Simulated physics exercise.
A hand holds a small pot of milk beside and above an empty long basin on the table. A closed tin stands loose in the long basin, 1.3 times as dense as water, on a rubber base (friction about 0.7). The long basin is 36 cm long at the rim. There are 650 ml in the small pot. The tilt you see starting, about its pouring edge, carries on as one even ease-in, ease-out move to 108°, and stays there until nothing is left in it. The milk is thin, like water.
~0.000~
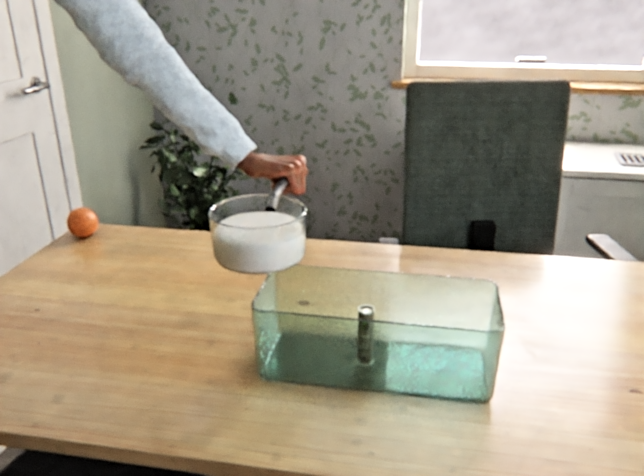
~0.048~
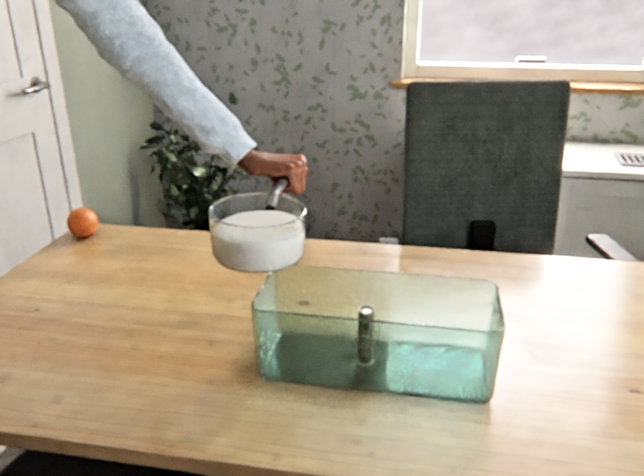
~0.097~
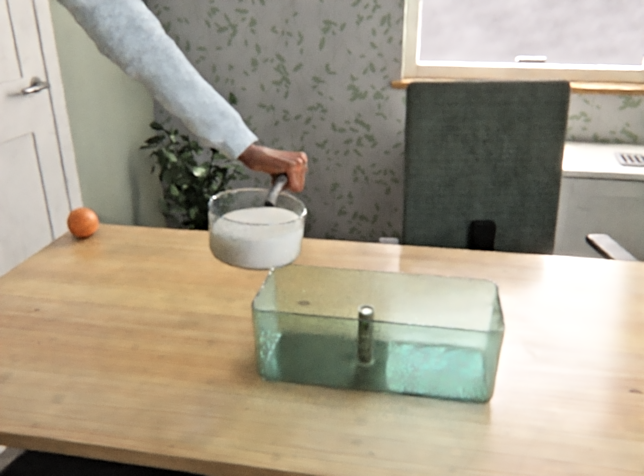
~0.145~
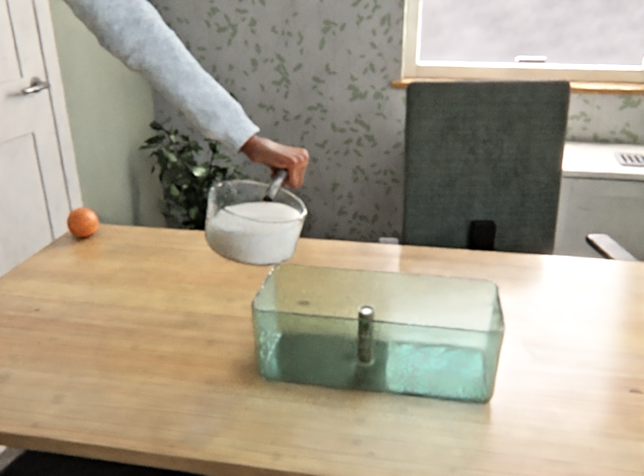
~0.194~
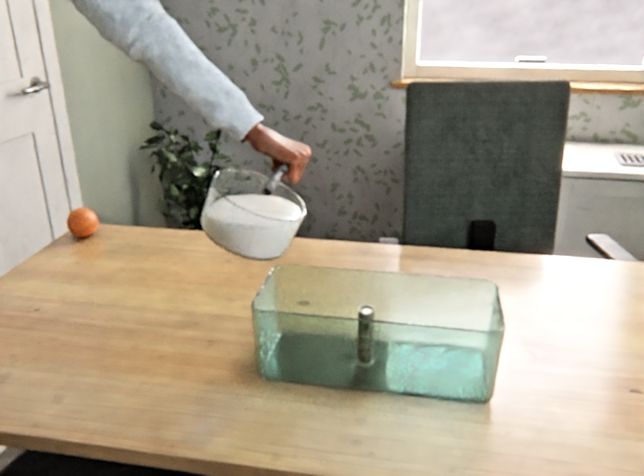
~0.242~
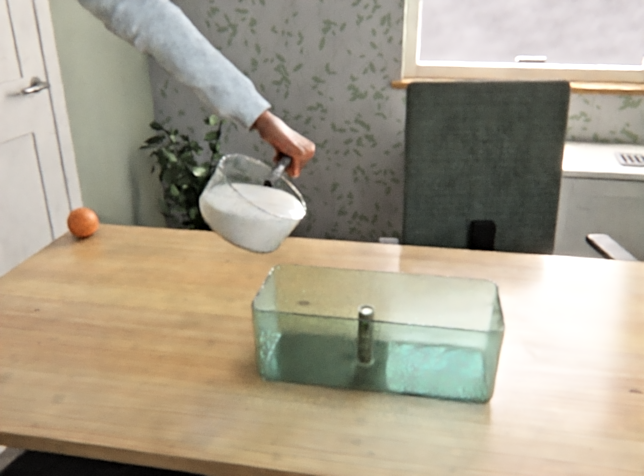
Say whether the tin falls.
The tin stays up.
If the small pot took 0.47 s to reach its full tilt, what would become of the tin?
The tin stays up.
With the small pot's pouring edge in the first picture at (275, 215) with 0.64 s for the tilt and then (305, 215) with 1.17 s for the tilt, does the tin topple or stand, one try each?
First it topples; then it falls.
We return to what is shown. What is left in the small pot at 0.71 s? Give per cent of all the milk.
Some 3 per cent.
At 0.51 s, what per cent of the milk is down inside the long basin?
About 4 per cent.
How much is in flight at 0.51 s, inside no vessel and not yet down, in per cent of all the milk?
About 54 per cent.
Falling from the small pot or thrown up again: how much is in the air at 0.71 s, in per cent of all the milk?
Near 14 in a hundred.
By 0.51 s the tilt is 98° and 41 per cent is still to pour; the tin stands where it began.
By 0.71 s the tilt is 108° and 3 per cent is still to pour; the tin stands where it began.
By 0.92 s the tilt is 108° and 0 per cent is still to pour; the tin stands where it began.
By 1.14 s the tilt is 108° and 0 per cent is still to pour; the tin stands where it began.
At rest the tin stands where it began.
